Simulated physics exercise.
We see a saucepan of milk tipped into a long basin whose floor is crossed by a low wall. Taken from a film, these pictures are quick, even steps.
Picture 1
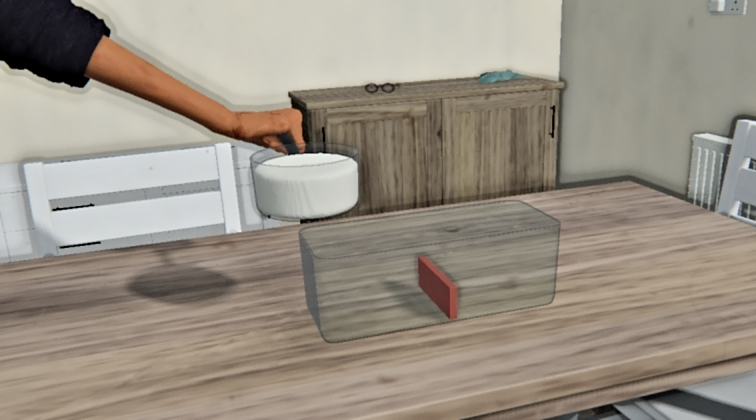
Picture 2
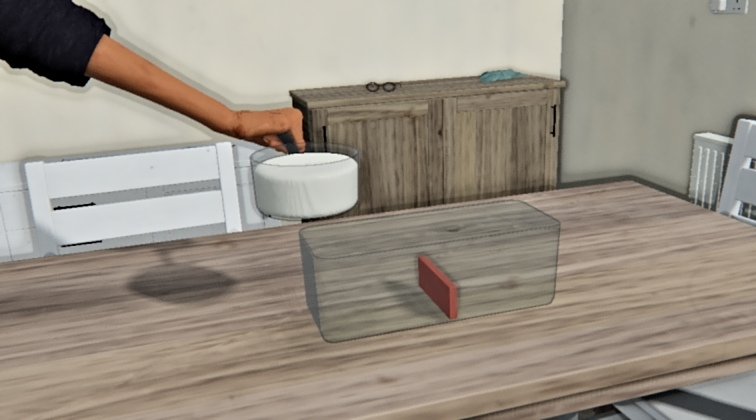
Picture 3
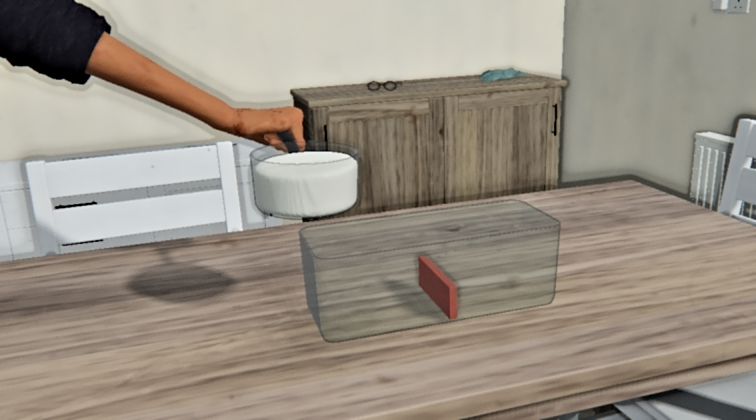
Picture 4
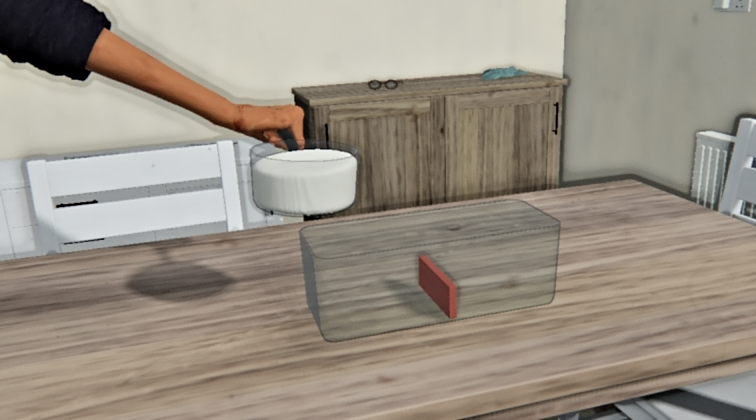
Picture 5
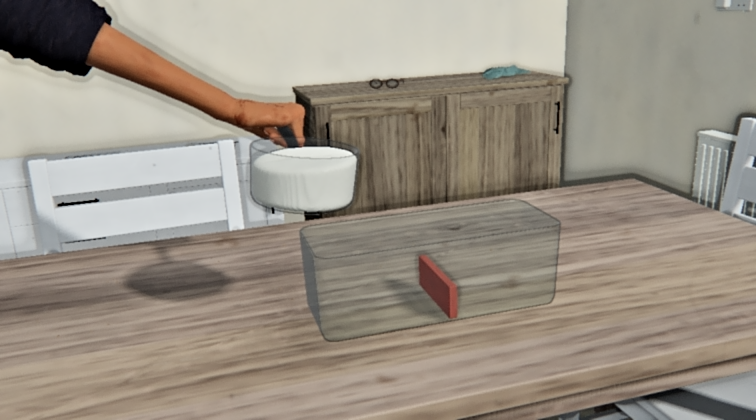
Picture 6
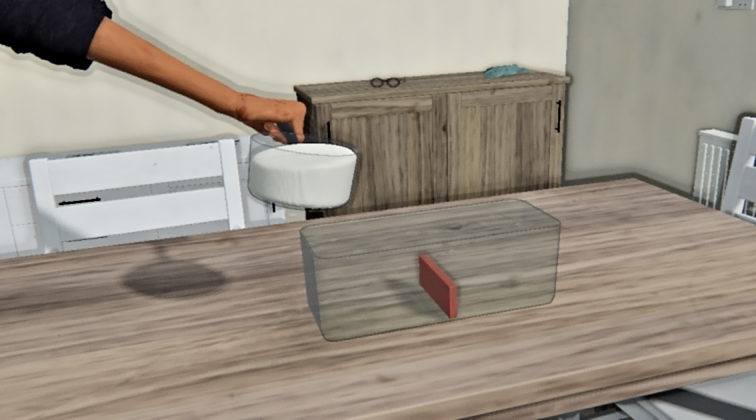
The video shows a hand holding a saucepan of milk above a wooden table, beside a long, clear basin with a low red wall across its floor. The pan stays nearly level at first, then tilts slightly toward the right.
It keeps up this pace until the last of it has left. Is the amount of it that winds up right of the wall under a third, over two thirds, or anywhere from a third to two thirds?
In the end it is from a third to two thirds.
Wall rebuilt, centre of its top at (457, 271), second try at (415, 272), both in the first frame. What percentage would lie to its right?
5 % and 90 %, roughly.
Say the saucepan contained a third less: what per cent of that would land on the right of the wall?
25 per cent.
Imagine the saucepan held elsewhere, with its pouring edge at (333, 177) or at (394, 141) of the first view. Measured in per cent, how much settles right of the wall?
In order: Close to 5 and 95 percent.
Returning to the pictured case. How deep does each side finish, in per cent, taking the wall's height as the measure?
Left: 40 %. Right: 40 %.
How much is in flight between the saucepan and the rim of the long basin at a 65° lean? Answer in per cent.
I'd say some 30 per cent of it.
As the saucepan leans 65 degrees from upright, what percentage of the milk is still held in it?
Roughly 60 percent remains at that point.
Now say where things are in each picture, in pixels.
Tilt 0°; pouring edge (356, 150); surface from (254, 170) to (354, 159); the long basin's rim runs from (306, 245) to (540, 212); the wall's top is at (436, 272), in the first frame.
Tilt 0°; pouring edge (356, 150); surface from (254, 170) to (354, 159), in the second frame.
Tilt 2°; pouring edge (357, 150); surface from (254, 170) to (354, 158), in the third frame.
Tilt 4°; pouring edge (357, 150); surface from (253, 167) to (354, 155), in the fourth frame.
Tilt 7°; pouring edge (357, 150); surface from (252, 165) to (354, 154), in the fifth frame.
Tilt 11°; pouring edge (357, 150); surface from (251, 160) to (354, 150), in the sixth frame.
A moment on, the tilt is 65° and 58 per cent is still to pour, 10 is left of the wall and 0 right of it.
Next, the tilt is 102° and 8 per cent is still to pour, 32 is left of the wall and 46 right of it.
Then the tilt is 112° and 0 per cent is still to pour, 51 is left of the wall and 48 right of it.
Later the tilt is 112° and 0 per cent is still to pour, 51 is left of the wall and 48 right of it.
At rest 51 per cent lies left of the wall, 48 right of it and 1 outside.
